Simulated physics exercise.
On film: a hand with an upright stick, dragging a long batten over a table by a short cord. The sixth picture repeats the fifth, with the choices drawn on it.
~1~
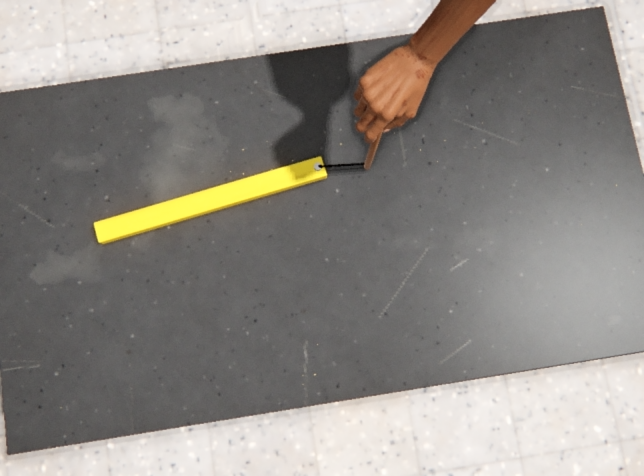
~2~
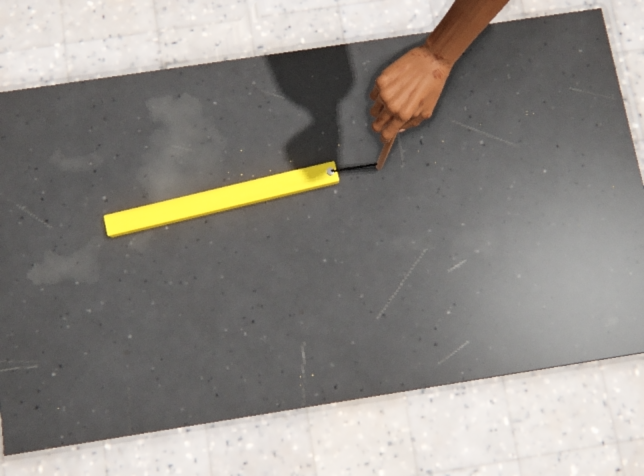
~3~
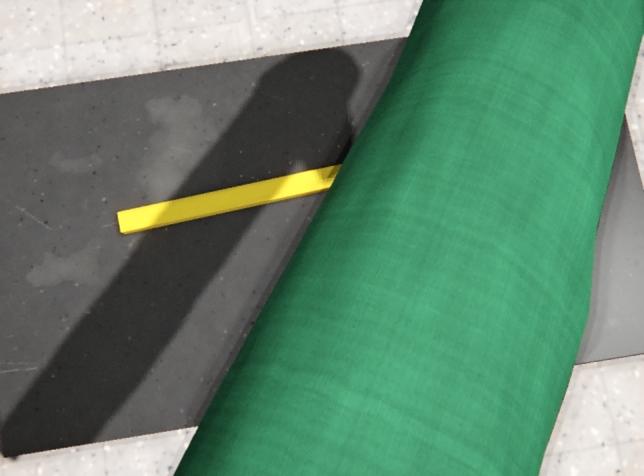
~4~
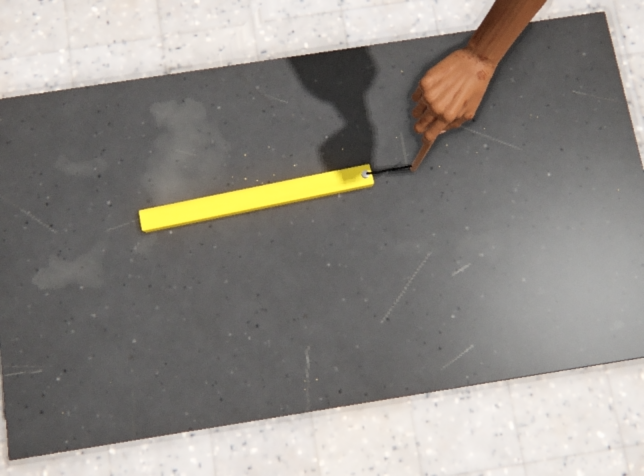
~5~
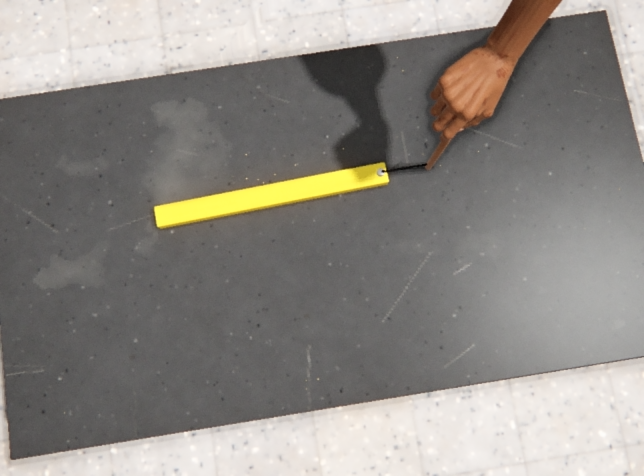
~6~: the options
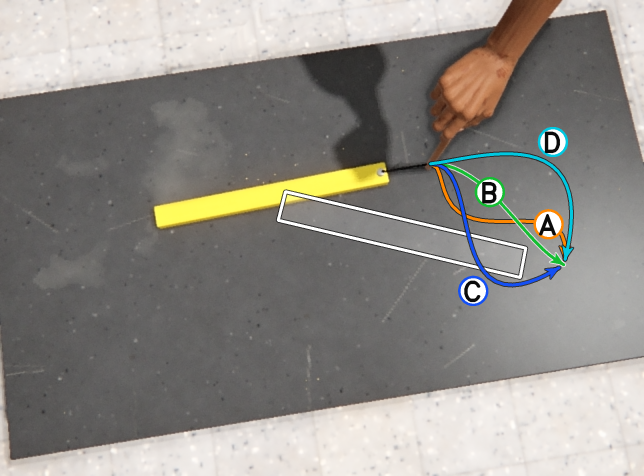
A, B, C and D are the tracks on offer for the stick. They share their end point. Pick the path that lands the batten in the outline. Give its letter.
The stick should follow C.
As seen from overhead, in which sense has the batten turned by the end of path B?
Clockwise.
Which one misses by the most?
Path D.
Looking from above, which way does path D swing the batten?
Clockwise.
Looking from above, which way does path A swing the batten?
Clockwise.
On the marked copy, A from (430, 164) via (498, 222) to (565, 259); B from (430, 164) via (502, 204) to (564, 265); C from (430, 164) via (472, 247) to (559, 268); D from (430, 164) via (545, 161) to (565, 259); the outline at (401, 234).
Following C. Soon after the start, foot of the stick (465, 223), middle of the batten (307, 198).
Later, foot of the stick (503, 285), middle of the batten (349, 223).
In the end, foot of the stick (563, 265), middle of the batten (401, 235); it lies in the outline.
As for the rest, A leaves its middle at (408, 216); B leaves its middle at (405, 215); D leaves its middle at (421, 193).
